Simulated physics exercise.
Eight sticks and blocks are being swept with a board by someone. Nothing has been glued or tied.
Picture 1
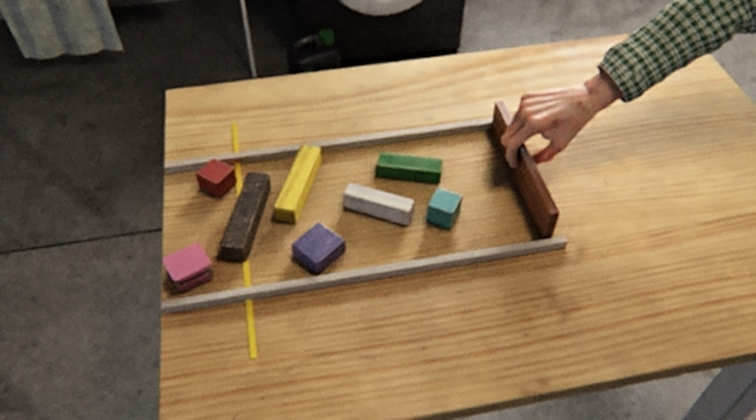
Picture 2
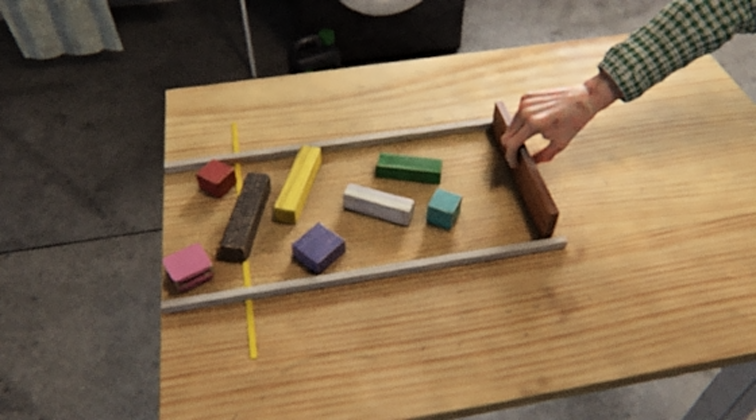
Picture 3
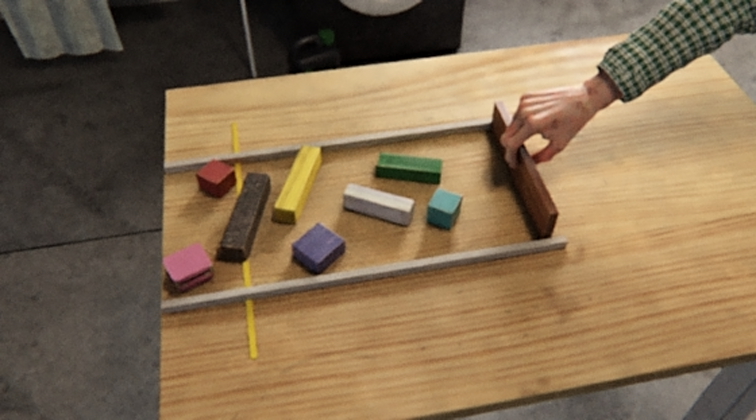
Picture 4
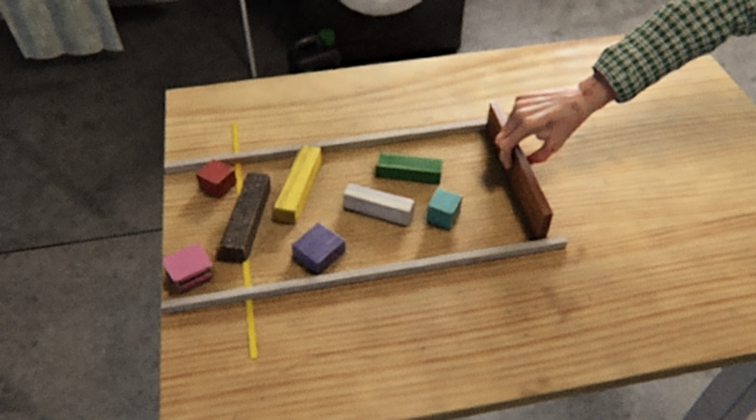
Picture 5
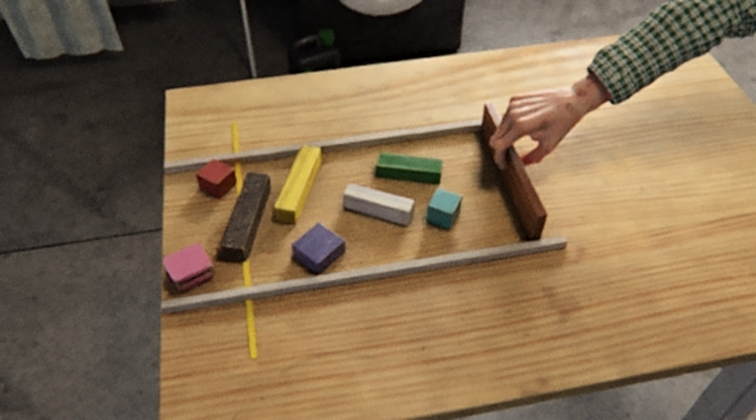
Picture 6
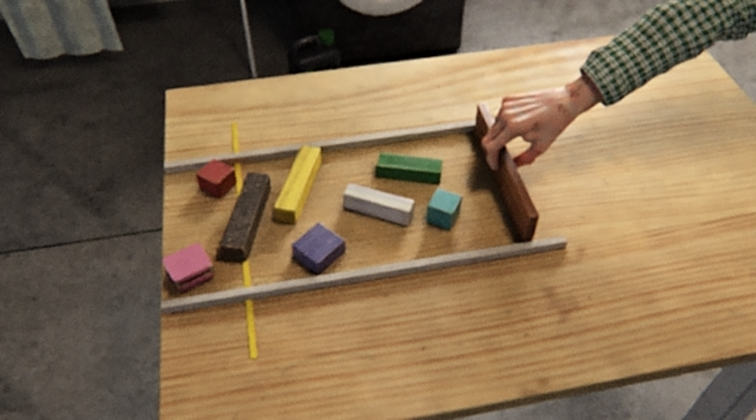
The footage shows a hand in a green checked sleeve holding a brown board upright between two rails on a wooden table, then sliding it slightly left toward eight colored sticks and blocks, which stay still near yellow tape.
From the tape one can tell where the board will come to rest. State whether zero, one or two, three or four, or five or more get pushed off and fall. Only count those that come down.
The push clears off a single one or two.
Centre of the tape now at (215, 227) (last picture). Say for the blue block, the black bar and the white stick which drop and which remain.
Well, the blue block stays where it is, the black bar comes off, and the white stick? It stays where it is.
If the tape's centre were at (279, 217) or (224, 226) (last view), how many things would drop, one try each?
First try 0, second try 3.
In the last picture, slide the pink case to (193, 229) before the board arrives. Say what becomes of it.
Result: It comes off.
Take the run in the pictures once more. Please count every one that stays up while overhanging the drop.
2 overhanging.
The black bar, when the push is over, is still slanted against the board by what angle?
It sits some 10° out of line.
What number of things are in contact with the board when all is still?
Count: 2.
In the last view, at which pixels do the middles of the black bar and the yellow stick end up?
One ends up near (164, 225) and the other near (192, 196).
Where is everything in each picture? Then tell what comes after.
In the first picture, pink case (189, 268); red block (217, 178); black bar (247, 215); board (522, 167); tape (242, 223).
In the second picture, red block (217, 178); blue block (319, 248).
In the third picture, black bar (247, 215); white stick (379, 204).
In the fourth picture, pink case (189, 269); green stick (409, 168).
In the fifth picture, red block (217, 178); board (510, 169).
In the sixth picture, pink case (189, 269); red block (217, 178); black bar (247, 215); board (503, 170); tape (242, 223).
Soon after, none off yet; pink case at rest near (189, 269); red block at rest near (217, 178); black bar at rest near (247, 215).
In the end, the number that fall off is one or two; gone, pink case.
